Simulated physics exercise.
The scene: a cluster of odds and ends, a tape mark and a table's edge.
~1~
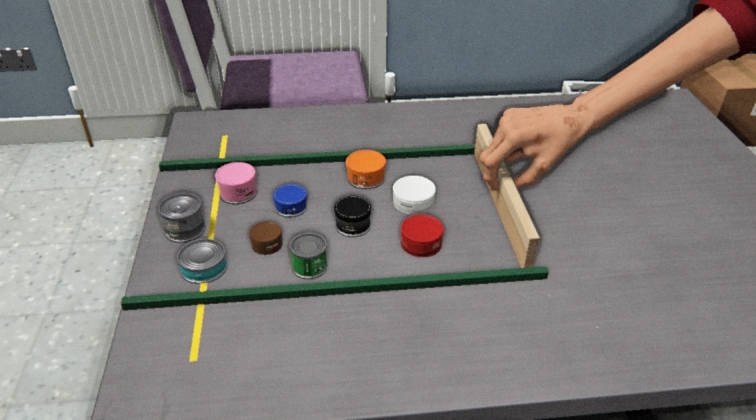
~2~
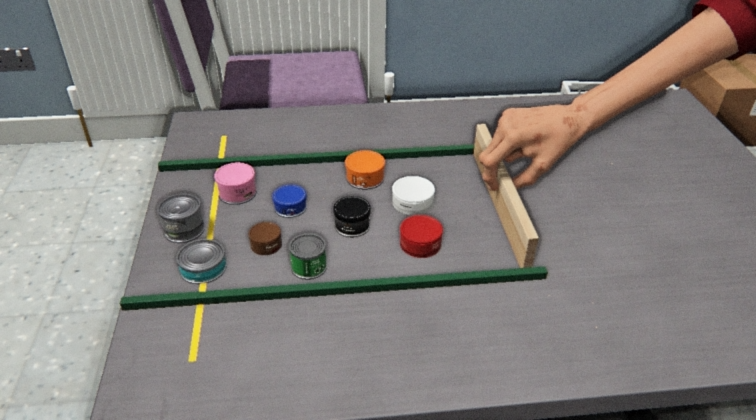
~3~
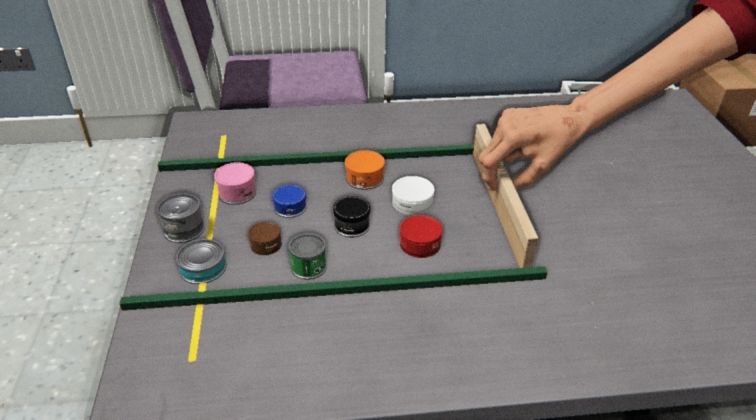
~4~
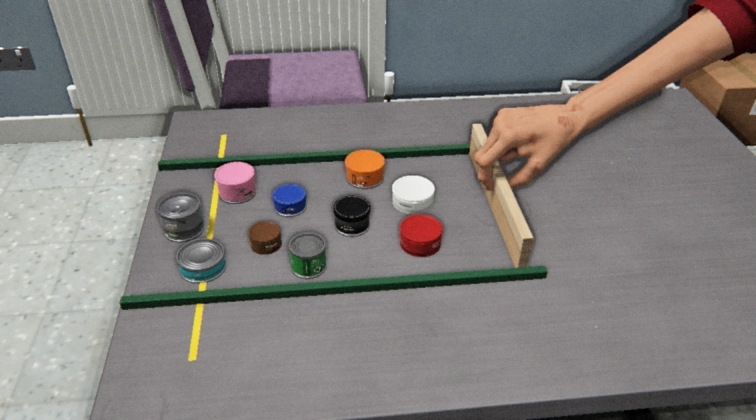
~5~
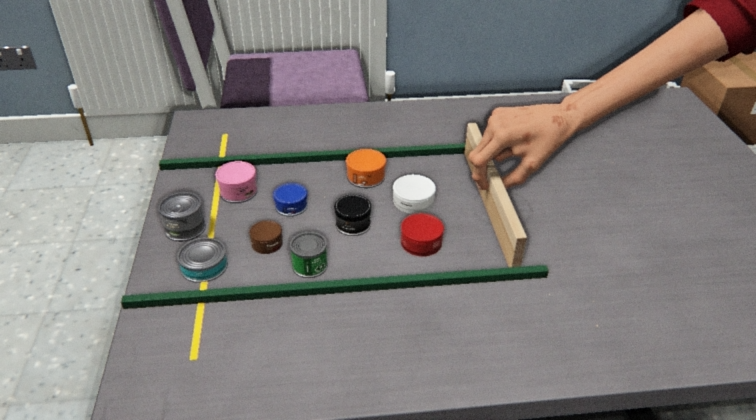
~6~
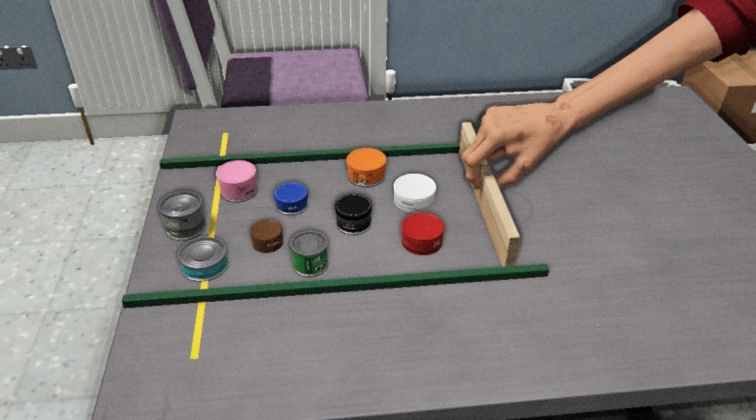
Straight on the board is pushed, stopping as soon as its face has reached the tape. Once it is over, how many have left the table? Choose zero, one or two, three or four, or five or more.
One or two of them have left the table.
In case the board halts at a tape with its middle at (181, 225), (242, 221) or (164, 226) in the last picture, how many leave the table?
Down on the floor: 5, 0 and 5.
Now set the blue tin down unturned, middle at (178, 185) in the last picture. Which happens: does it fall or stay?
From that start the object does not stay.
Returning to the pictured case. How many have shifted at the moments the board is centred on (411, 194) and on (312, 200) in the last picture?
First 2, after that 7.
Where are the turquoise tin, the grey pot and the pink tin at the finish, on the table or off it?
Outcome - turquoise tin safe, grey pot gone, pink tin safe.
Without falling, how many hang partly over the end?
Count of overhanging things: 3.
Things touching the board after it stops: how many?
It is in contact with 4.
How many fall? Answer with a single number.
The count is 1.
A little later, none off yet; grey pot at rest near (183, 216); turquoise tin at rest near (204, 259); pink tin at rest near (238, 181).
Next, none off yet; grey pot shifted a little near (168, 220); turquoise tin shifted a little near (182, 260); pink tin shifted about its own width near (205, 184).
When it is over, the number that fall off is one or two; down, grey pot.
